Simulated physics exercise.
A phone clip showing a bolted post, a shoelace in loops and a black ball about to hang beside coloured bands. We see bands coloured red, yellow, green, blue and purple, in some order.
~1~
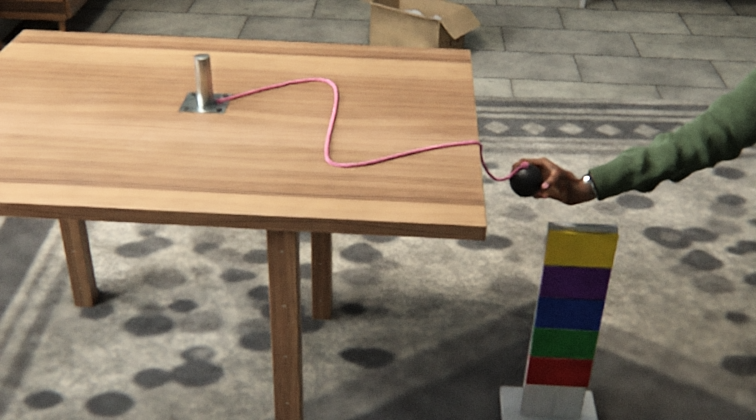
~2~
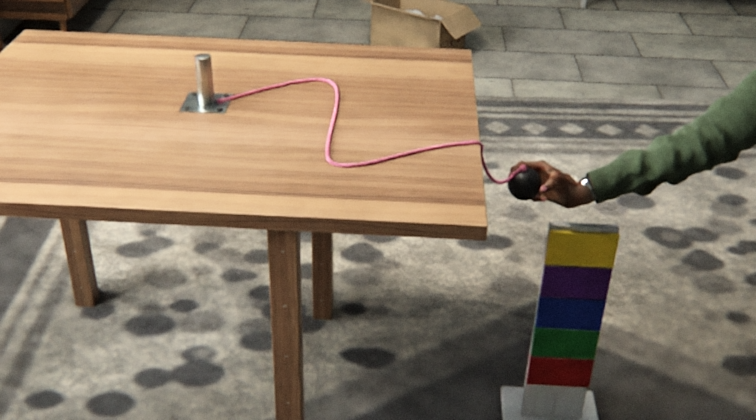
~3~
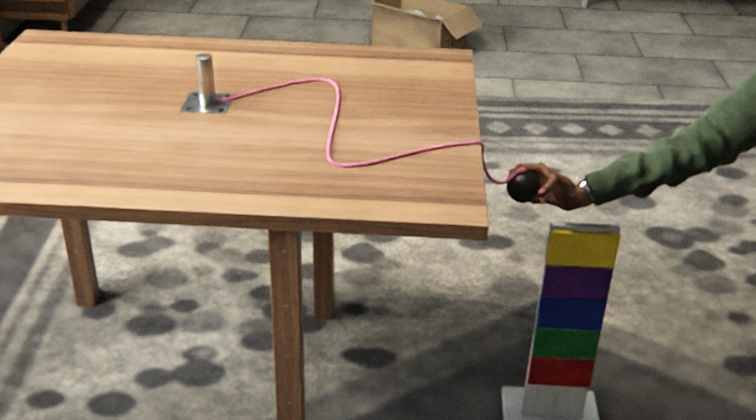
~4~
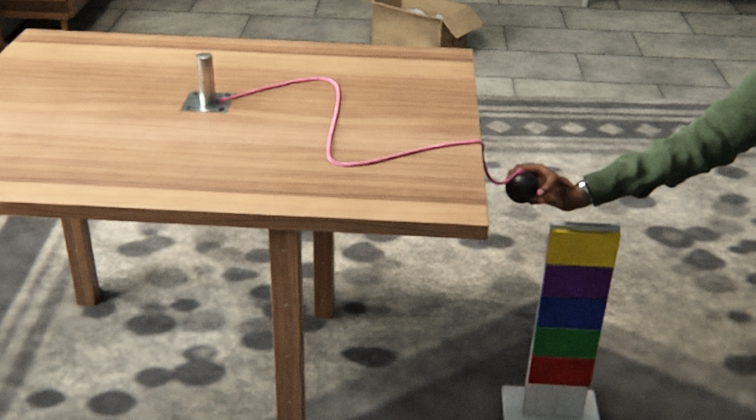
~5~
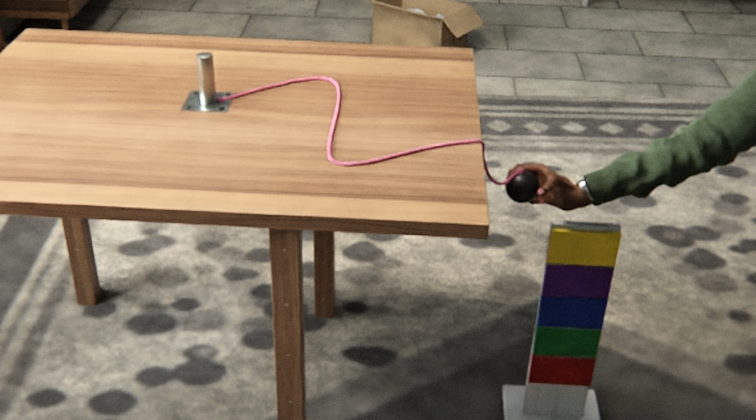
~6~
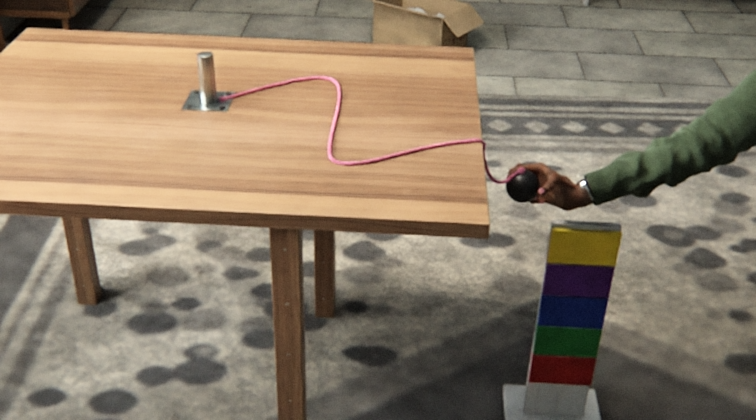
A black ball, held by a hand in a green sleeve at the table's right edge, shifts very slightly at first, then stays nearly still. A pink cord curves loosely from it across the wooden tabletop to a metal post, unchanged, while the yellow, purple, blue, green and red bands stand below.
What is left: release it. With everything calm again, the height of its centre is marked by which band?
By the red band.
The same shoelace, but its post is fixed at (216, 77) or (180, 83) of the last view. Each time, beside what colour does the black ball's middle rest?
It would be red; green.
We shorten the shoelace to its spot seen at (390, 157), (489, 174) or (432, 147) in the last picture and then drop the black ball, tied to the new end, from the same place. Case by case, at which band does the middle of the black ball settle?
In the order given, it comes out as yellow; green; purple.
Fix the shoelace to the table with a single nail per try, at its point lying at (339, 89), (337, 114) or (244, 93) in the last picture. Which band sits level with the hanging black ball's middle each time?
In sequence it's green, then blue, and lastly red.
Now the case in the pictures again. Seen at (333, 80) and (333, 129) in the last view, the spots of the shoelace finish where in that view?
At (350, 106) for the first, at (464, 111) for the second.
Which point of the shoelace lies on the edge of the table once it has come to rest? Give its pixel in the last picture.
Position: Approx. (331, 138).
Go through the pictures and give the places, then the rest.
Black ball (526, 181); yellow (581, 251); purple (575, 283); blue (570, 315); green (564, 345); red (559, 373), in the first picture.
Black ball (524, 184); shoelace through (260, 91) (336, 87) (331, 131) (365, 164) (456, 145), in the second picture.
Black ball (523, 186), in the third picture.
Black ball (522, 187); shoelace through (261, 90) (337, 86) (332, 130) (367, 163) (457, 144), in the fourth picture.
Black ball (522, 187), in the fifth picture.
Black ball (523, 186); shoelace through (262, 89) (338, 85) (333, 129) (367, 162) (458, 143), in the sixth picture.
A little later, ball near (426, 328); level with red.
Next, ball near (475, 347); level with red.
When it is over, ball near (451, 340); level with red. Its middle rests at the red band.
